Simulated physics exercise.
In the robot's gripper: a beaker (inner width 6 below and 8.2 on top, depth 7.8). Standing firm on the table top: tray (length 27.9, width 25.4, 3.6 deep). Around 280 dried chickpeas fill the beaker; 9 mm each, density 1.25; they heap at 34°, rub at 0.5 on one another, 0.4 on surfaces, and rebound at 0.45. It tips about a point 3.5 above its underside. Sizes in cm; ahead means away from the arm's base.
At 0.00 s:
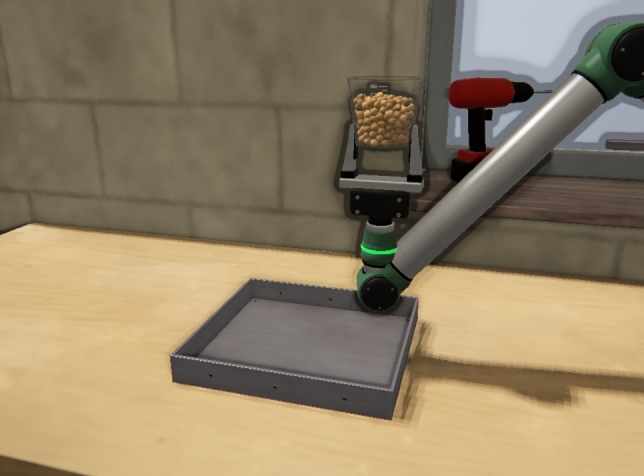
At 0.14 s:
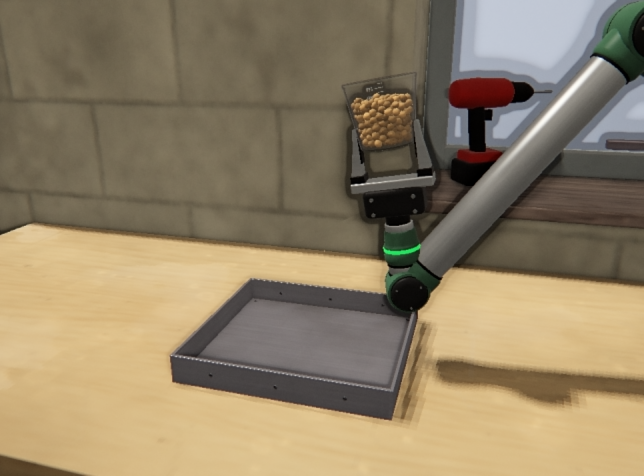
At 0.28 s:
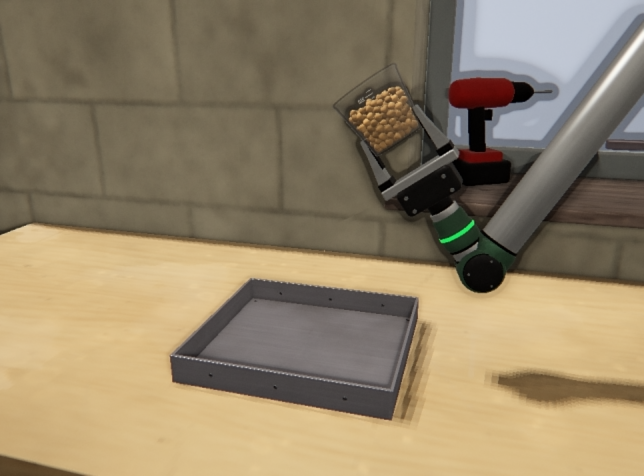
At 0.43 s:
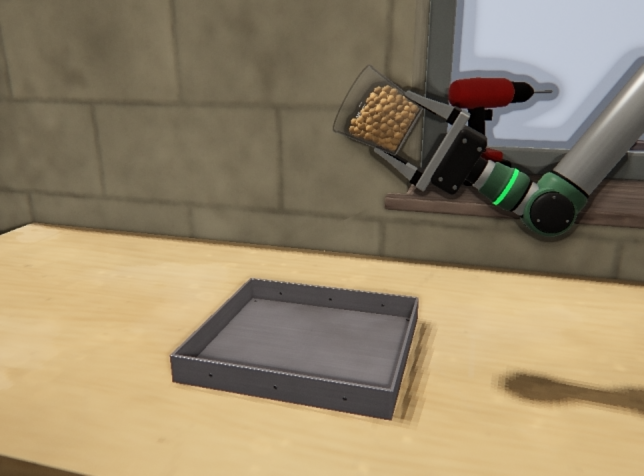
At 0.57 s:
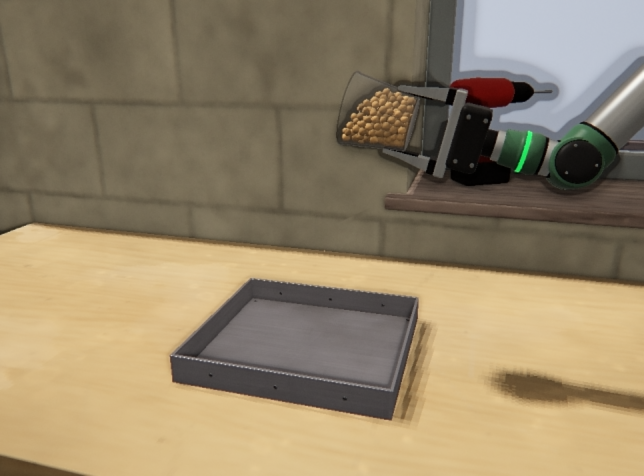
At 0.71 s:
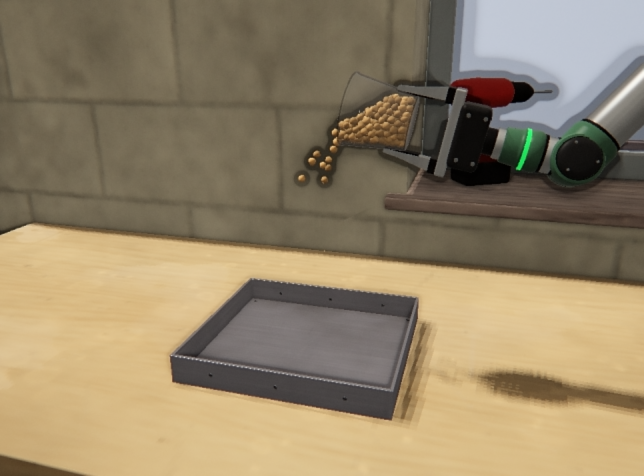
A robot arm with green joints reaches in from the right over a pale wooden table, seen from slightly above, gripping a clear beaker of tan chickpeas. A shallow grey tray sits on the table, with a red drill on a ledge by a window and a block wall behind. The arm draws back and tips the beaker leftward until chickpeas begin spilling from its rim, while the camera stays still.
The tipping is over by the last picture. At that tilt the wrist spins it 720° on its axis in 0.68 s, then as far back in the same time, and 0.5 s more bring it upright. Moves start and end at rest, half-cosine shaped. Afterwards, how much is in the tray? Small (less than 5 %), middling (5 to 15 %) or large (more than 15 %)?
Share in the tray: Large (more than 15 %).
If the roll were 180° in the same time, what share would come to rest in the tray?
It would be near 50 per cent.
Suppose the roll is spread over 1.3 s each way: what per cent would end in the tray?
Then about 75 per cent.
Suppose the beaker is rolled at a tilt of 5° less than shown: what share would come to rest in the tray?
Then about 30 per cent.
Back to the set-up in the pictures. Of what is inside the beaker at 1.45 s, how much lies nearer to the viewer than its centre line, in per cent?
Some 55 per cent.
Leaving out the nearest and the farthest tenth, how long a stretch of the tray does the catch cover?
About 16 cm.
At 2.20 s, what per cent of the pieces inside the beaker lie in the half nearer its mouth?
Roughly 35 per cent.
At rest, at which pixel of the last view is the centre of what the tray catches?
Near (269, 345).
After 1.45 s, tipped 79°, highest piece 34 above the table; 170 in the beaker, 89 in the tray, 1 on the table or floor, 20 in flight or on a rim.
After 2.20 s, tipped 67°, highest piece 33 above the table; 153 in the tray, 110 in the beaker, 7 on the table or floor, 10 in flight or on a rim.
After 2.77 s, upright, highest piece 35 above the table; 165 in the tray, 108 in the beaker, 7 on the table or floor.
After 3.47 s, upright, highest piece 35 above the table; 165 in the tray, 108 in the beaker, 7 on the table or floor.
In the end, 165 in the tray, 108 in the beaker, 7 on the table or floor. That is 59 % in the tray.
